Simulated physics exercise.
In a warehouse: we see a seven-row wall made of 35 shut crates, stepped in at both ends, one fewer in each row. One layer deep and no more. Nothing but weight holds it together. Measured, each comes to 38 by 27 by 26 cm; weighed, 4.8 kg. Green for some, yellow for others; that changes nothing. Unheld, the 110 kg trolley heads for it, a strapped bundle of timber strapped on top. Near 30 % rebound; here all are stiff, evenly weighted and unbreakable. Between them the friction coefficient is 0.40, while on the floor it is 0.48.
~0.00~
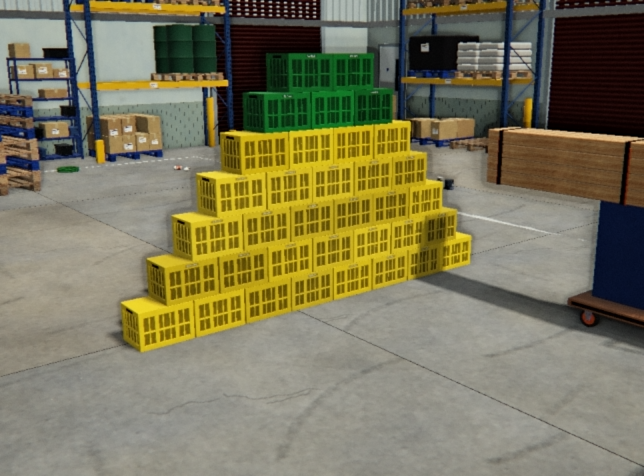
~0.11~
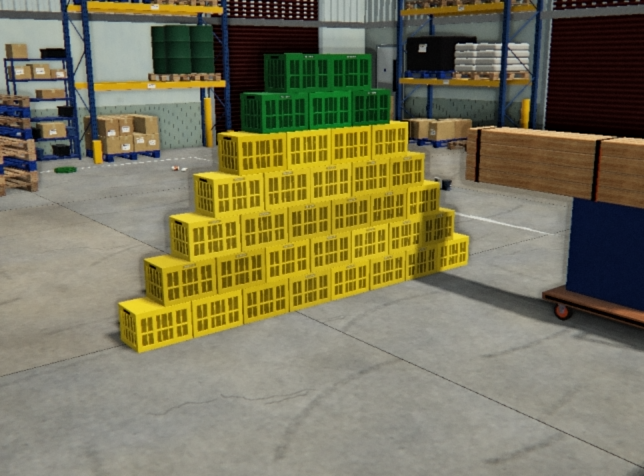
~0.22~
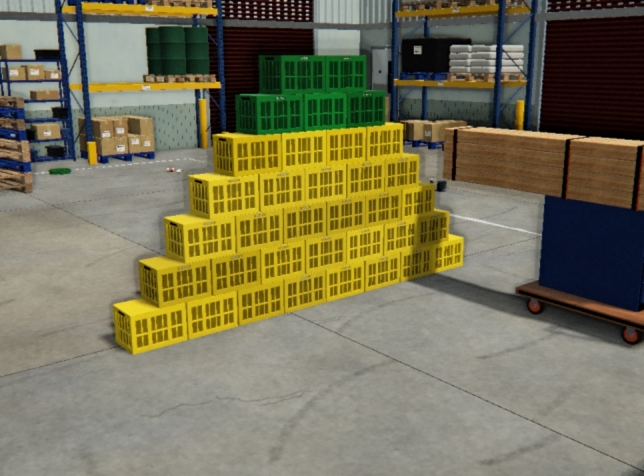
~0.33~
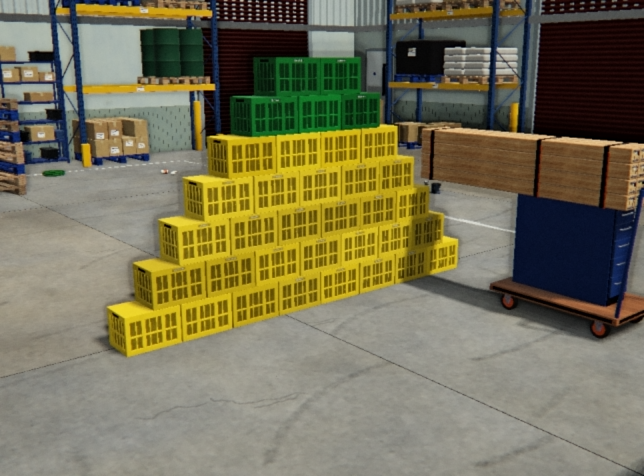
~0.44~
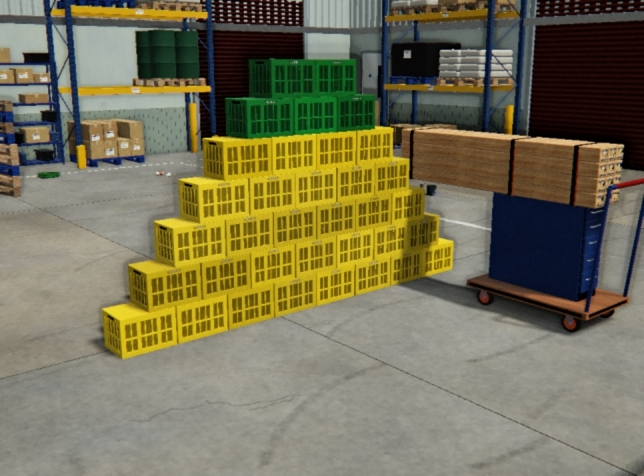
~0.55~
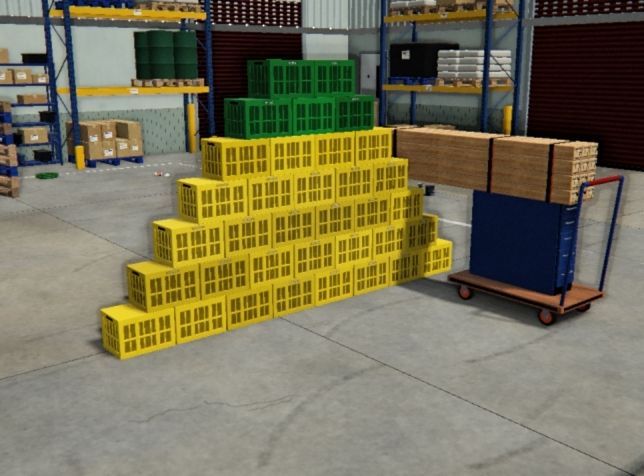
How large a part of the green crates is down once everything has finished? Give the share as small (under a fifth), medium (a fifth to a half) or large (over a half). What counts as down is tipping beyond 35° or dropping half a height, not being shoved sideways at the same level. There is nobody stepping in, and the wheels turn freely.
The share is small.
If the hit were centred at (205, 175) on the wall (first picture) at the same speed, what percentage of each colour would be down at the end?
Result - yellow: 0 %; green: 0 %.
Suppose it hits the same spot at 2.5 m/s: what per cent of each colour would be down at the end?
You'd end up with yellow at 10 per cent down and green at 0 per cent.
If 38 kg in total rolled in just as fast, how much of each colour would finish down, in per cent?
Down at the end: Yellow 0 per cent, green 0 per cent.
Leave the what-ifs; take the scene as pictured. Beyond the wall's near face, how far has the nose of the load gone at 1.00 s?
At that moment, around 100 cm past it.
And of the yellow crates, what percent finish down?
Yellow: 0%.
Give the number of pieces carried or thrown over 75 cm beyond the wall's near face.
0 or thereabouts.
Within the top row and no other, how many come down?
A total of 0.
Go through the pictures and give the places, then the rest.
In the first picture (we follow the side turned to the camera; the camera pans a little), load (494, 146) 52 cm short of the wall; top green crate (354, 72); top yellow crate (312, 149); no piece has moved.
The second picture shows load (472, 145) 33 cm short of the wall; top green crate (352, 72).
The third picture shows load (449, 144) 15 cm short of the wall; top green crate (347, 74).
The fourth picture shows load (427, 144) 26 mm into the wall's line; top green crate (341, 76).
The fifth picture shows load (406, 144) 20 cm into the wall's line; top green crate (337, 78).
The sixth picture shows load 38 cm into the wall's line; top green crate (335, 79); top yellow crate (293, 155); no piece has moved.
Around 1.00 s, load 1.01 m past the wall's line, still rolling; none of the 5 green crates down (0 of 35 in all colours); top green crate unmoved.
Around 1.24 s, load 1.19 m past the wall's line, still rolling; none of the 5 green crates down (0 of 35 in all colours); top green crate unmoved.
Finally (2.5 s), load 1.14 m past the wall's line, still rolling; none of the 5 green crates down (0 of 35 in all colours); top green crate unmoved; top yellow crate unmoved. That is 0 per cent. Seen by the last camera, middles, top green crate near (322, 78), top yellow crate near (282, 153).
